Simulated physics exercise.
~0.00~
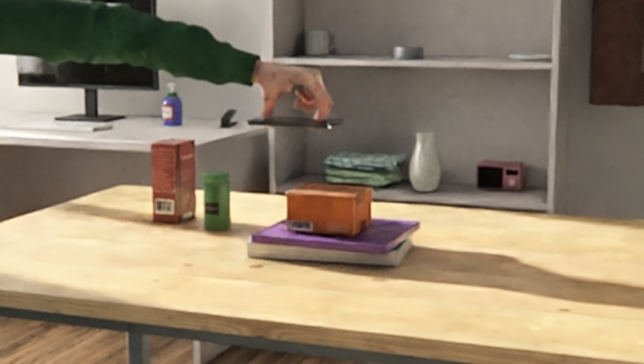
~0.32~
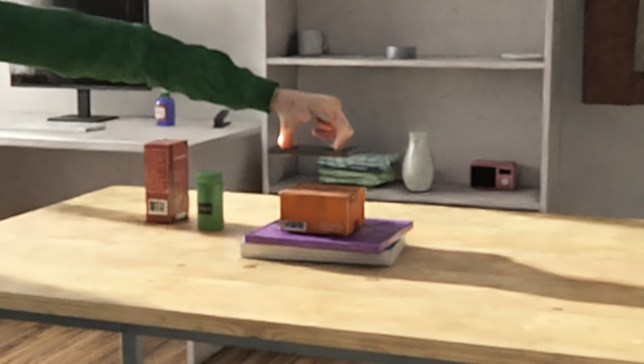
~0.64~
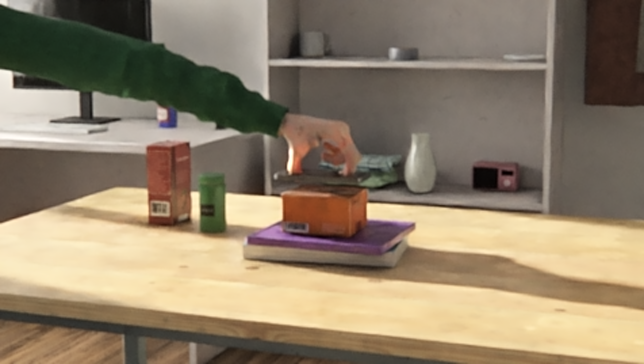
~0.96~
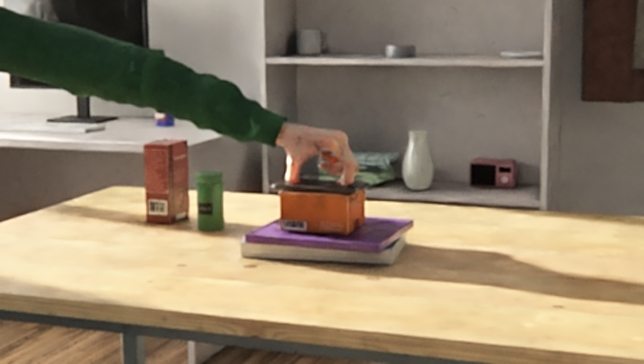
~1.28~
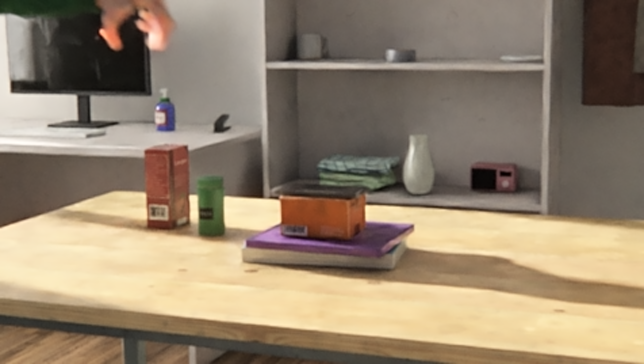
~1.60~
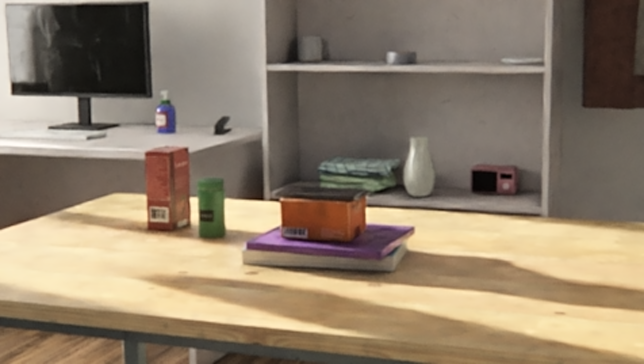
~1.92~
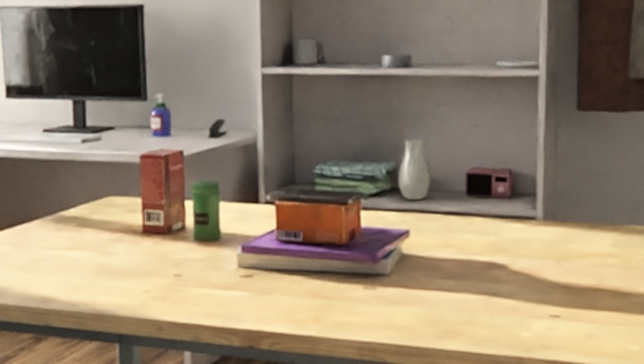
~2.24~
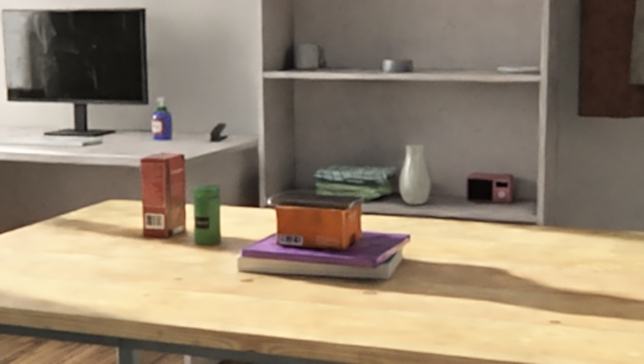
A hand in a green sleeve lowered a dark phone onto an orange box stacked on a purple tray and a book, beside a red carton and green shaker, then let go and withdrew, leaving the pile standing.
